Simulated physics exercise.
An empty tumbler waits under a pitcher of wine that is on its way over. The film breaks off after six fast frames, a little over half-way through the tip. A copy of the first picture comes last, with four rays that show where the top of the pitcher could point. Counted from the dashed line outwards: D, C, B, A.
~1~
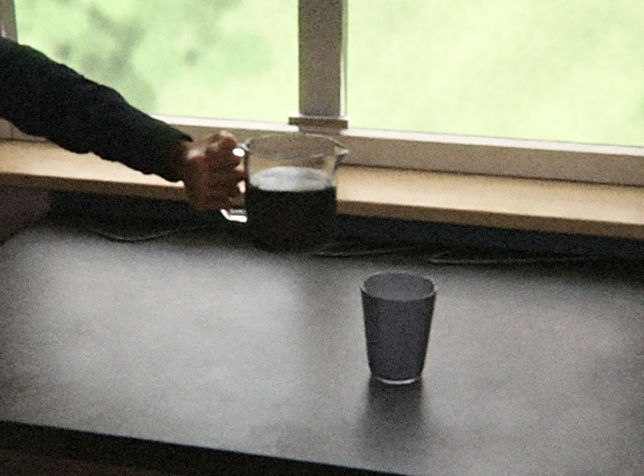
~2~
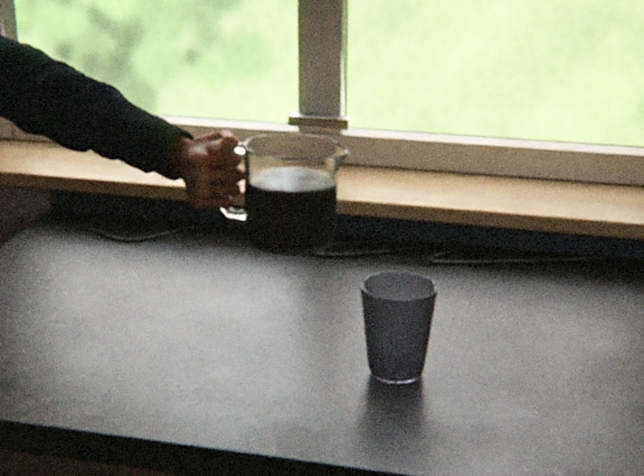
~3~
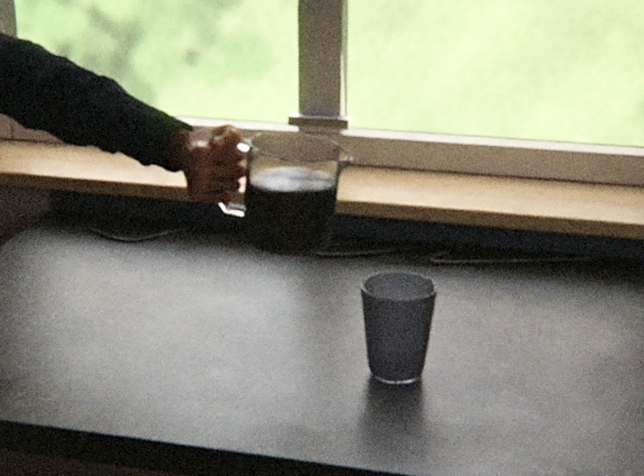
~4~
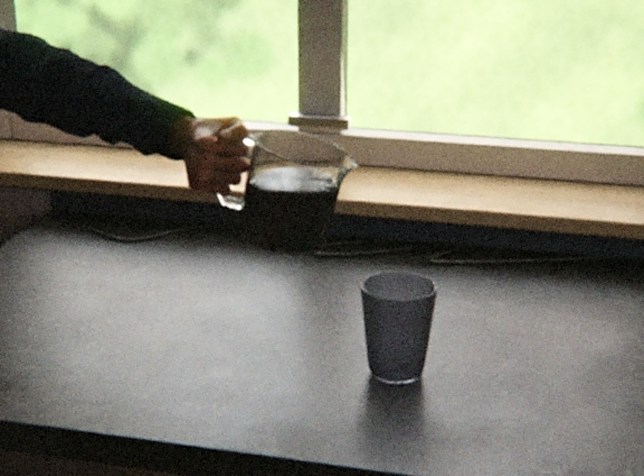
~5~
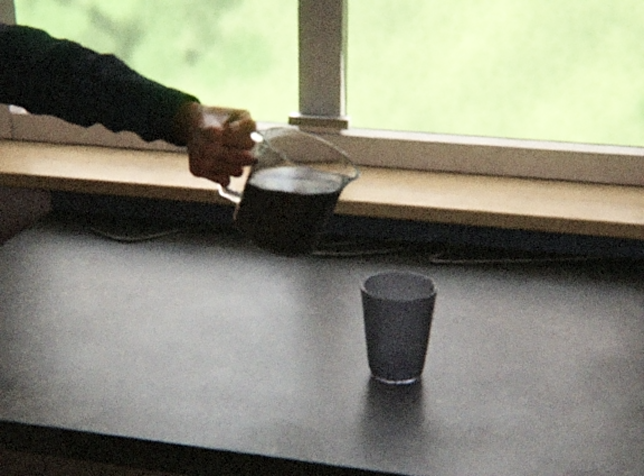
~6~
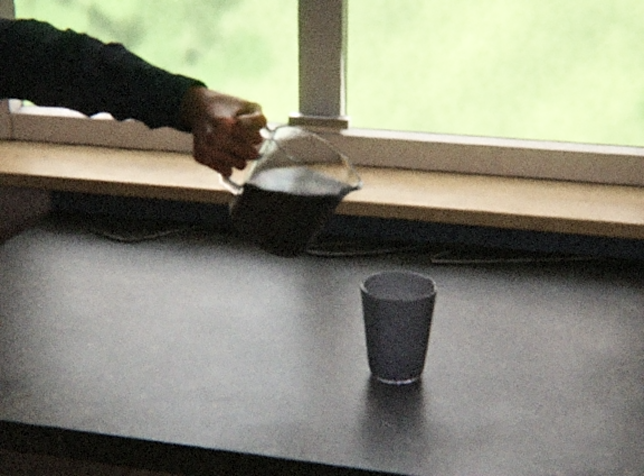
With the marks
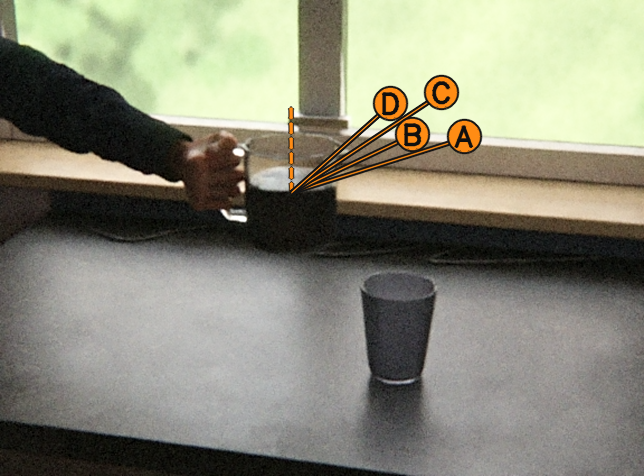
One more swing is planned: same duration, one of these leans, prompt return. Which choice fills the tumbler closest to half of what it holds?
Go for A.
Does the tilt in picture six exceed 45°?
No.
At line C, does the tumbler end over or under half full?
Under half.
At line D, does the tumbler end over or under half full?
Under.
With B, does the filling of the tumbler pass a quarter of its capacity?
Yes, it does.
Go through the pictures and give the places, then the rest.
In the first picture, upright, lip at (346, 152); rim of the tumbler round (399, 285); nothing has left yet.
In the second picture, upright, lip at (347, 153); nothing has left yet.
In the third picture, tipped about 6°, lip at (350, 158); nothing has left yet.
In the fourth picture, tipped about 13°, lip at (354, 166); nothing has left yet.
In the fifth picture, tipped about 21°, lip at (358, 176); nothing has left yet.
In the sixth picture, tipped about 30°, lip at (361, 187); nothing has left yet.
On the marked copy, A at (448, 143); B at (397, 142); C at (427, 102); D at (378, 115).
With A, the tumbler ends with about 50 % of what it can hold.
With B, the tumbler ends with about 33 % of what it can hold.
With C, the tumbler ends with about 19 % of what it can hold.
With D, the tumbler ends with about 8 % of what it can hold.
